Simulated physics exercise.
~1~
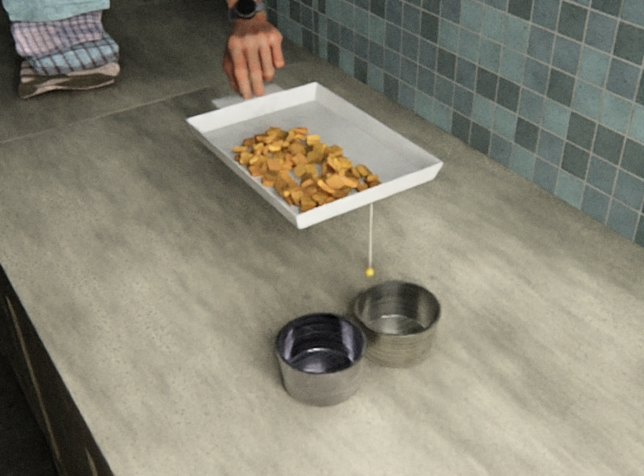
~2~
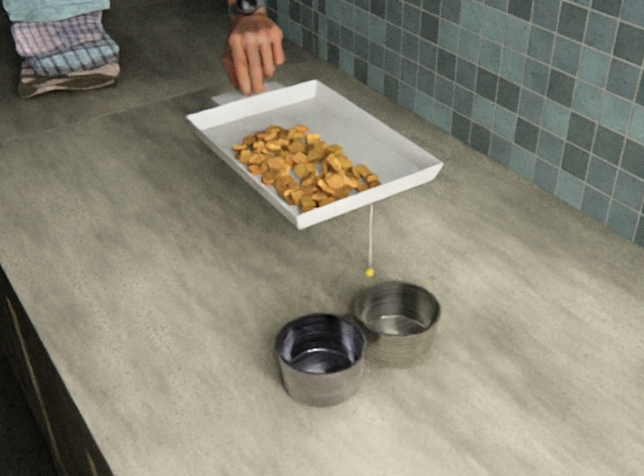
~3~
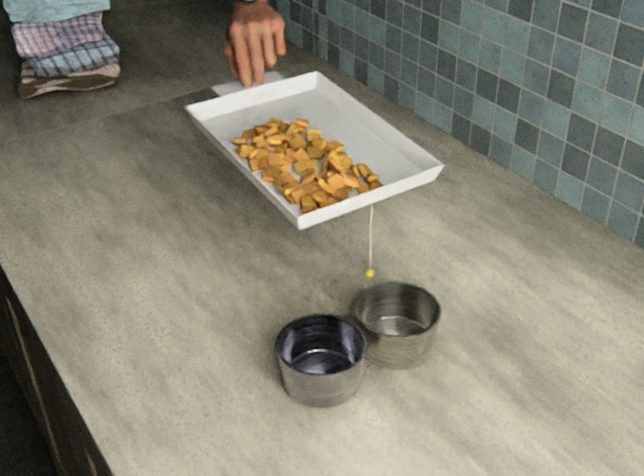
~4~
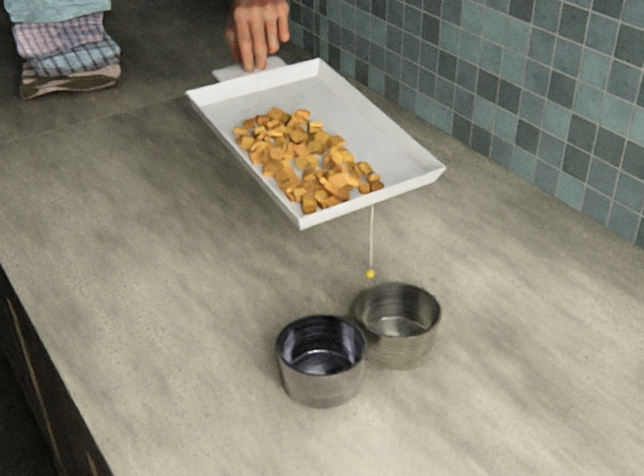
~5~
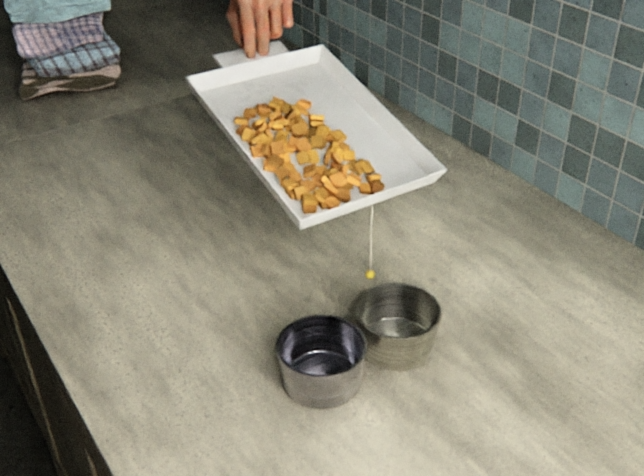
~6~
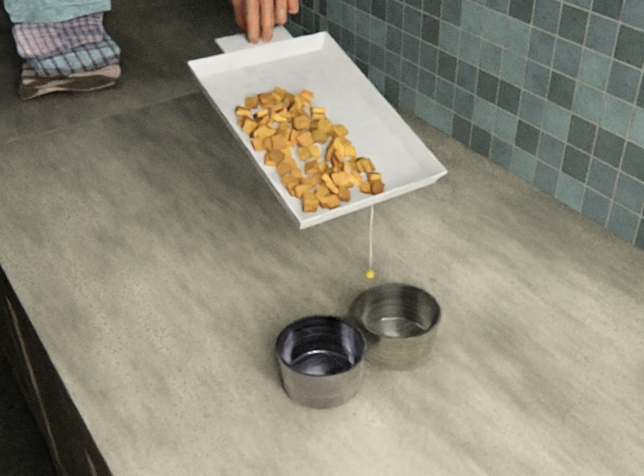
On a stone-topped counter beside blue tiles, a hand raised the back of a white tray, steadily steepening its slant, while the golden-brown pieces stayed on it above two empty metal dishes.
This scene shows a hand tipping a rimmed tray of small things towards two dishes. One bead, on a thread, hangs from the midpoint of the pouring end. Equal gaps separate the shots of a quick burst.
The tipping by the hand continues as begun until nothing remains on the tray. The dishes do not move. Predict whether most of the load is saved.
The dishes will catch most of the load.
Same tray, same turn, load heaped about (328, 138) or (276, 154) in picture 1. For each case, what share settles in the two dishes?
It comes to about 50 per cent the first time and about 70 per cent the second.
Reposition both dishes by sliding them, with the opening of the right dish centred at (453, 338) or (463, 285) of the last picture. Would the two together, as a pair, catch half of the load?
The first try: Below a half. The second: The larger part.
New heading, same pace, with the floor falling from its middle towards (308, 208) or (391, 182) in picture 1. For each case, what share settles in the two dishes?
In order, some 30 % and some 30 %.
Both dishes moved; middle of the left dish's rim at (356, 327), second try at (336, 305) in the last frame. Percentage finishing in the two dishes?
80 %, then 30 %.
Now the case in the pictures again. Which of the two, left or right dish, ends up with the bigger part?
Observation: The one at right.
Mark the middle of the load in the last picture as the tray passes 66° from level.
Look around (368, 187) in the last picture.
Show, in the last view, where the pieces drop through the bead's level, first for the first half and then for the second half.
The first part passes (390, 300); everything after passes (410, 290).
Just after the last frame, tray tipped steeply; almost all on the tray; just a few in the air.
A moment on, tray tipped past a quarter turn; roughly a quarter on the tray; about a tenth in the left dish; roughly a quarter in the right dish; about a tenth outside both; roughly a quarter in the air.
Further on, tray tipped past a quarter turn; roughly a quarter in the left dish; roughly half in the right dish; roughly a third outside both.
When it is over, tray tipped past a quarter turn; roughly a quarter in the left dish; roughly half in the right dish; roughly a third outside both.
